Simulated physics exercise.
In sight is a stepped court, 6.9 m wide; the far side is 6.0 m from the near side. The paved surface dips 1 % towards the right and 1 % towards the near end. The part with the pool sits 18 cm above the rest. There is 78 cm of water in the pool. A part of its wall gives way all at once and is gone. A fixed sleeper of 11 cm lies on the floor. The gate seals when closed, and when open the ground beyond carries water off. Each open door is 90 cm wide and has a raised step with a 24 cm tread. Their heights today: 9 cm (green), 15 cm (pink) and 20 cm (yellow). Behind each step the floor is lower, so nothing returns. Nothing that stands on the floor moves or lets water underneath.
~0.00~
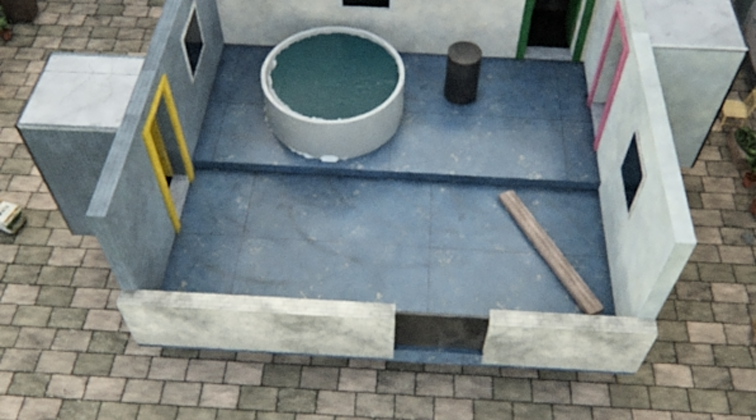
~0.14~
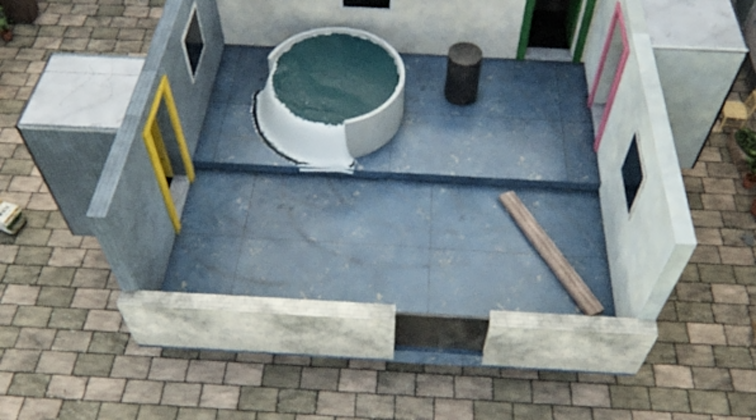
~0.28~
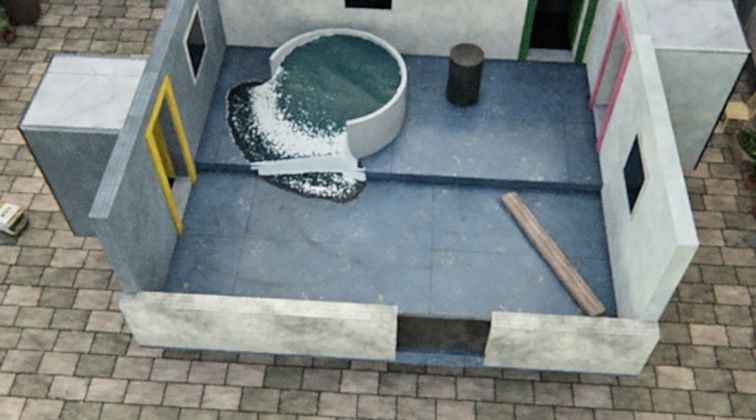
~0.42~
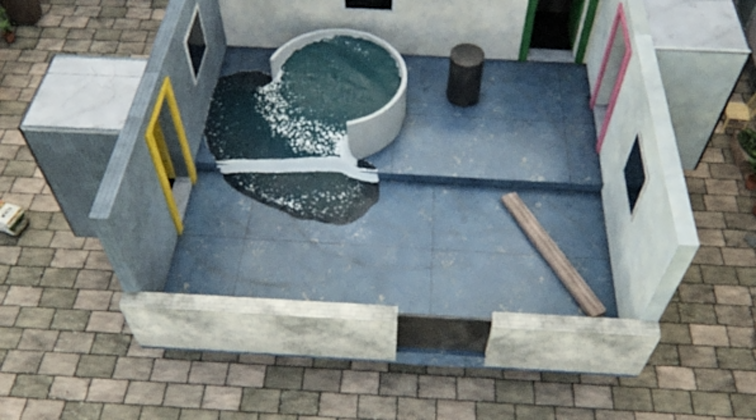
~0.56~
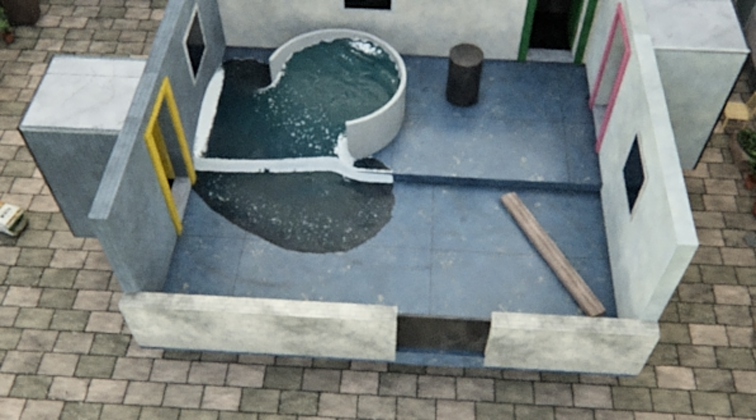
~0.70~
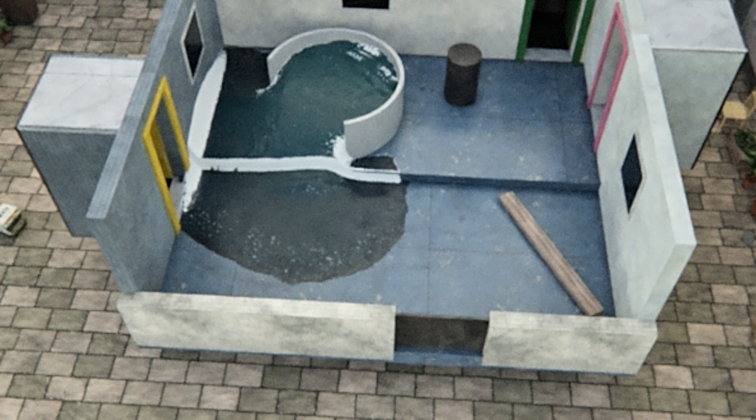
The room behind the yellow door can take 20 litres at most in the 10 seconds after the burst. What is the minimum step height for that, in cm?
At least 25 cm or so.
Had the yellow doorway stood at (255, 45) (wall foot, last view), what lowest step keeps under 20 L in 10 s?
About 14.5 cm.
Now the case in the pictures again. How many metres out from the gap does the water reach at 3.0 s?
Some 6.2 m out.
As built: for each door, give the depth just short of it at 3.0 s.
In cm: Green 0, pink 0, yellow 20.
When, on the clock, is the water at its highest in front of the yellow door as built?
Near 1.6 s.
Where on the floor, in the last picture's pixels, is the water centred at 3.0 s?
Near (283, 209).
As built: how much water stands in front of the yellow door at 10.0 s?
Some 3.5 cm.
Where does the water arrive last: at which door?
Last comes the pink one.
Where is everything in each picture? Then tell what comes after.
In the first frame, still water, 78 cm deep, in the pool at (333, 76); the yellow door at (171, 163) is dry.
In the second frame, the gap is at (282, 128), the front 0.3 m out at (258, 93); the back of the pool holds 78 cm.
In the third frame, the front is at (235, 91), 0.8 m from the gap at (285, 132); 2.2 m2 of floor is wet, 78 cm left at the back.
In the fourth frame, water pours out at (285, 134) and has run 1.2 m, to (206, 126); about 10 cm deep outside, 76 cm at the back.
In the fifth frame, the gap is at (285, 135), the front 1.7 m out at (300, 247); the back of the pool holds 69 cm.
In the sixth frame, the gap is at (283, 135), the front 2.4 m out at (290, 278); the back of the pool holds 63 cm; water is at the yellow door at (171, 165).
After 1.4 s water covers 40 % of the floor, deepest (56 cm) near (153, 321); 31 cm at the yellow door, 5 litres in over its 20 cm step.
After 3.0 s water covers 50 % of the floor, deepest (44 cm) near (153, 321); 20 cm at the yellow door, 46 litres in over its 20 cm step.
After 10.0 s water covers 95 % of the floor, deepest (20 cm) near (604, 248); 3 cm at the yellow door, 48 litres in over its 20 cm step.
At the yellow door as built, the water arrived by 0.7 s and peaked near 32 cm at 1.6 s.
With a step of 21 cm, 44 litres would have come in within the 10 s; with 28.5 cm, 10 litres. So under 20 litres takes about 25 cm.
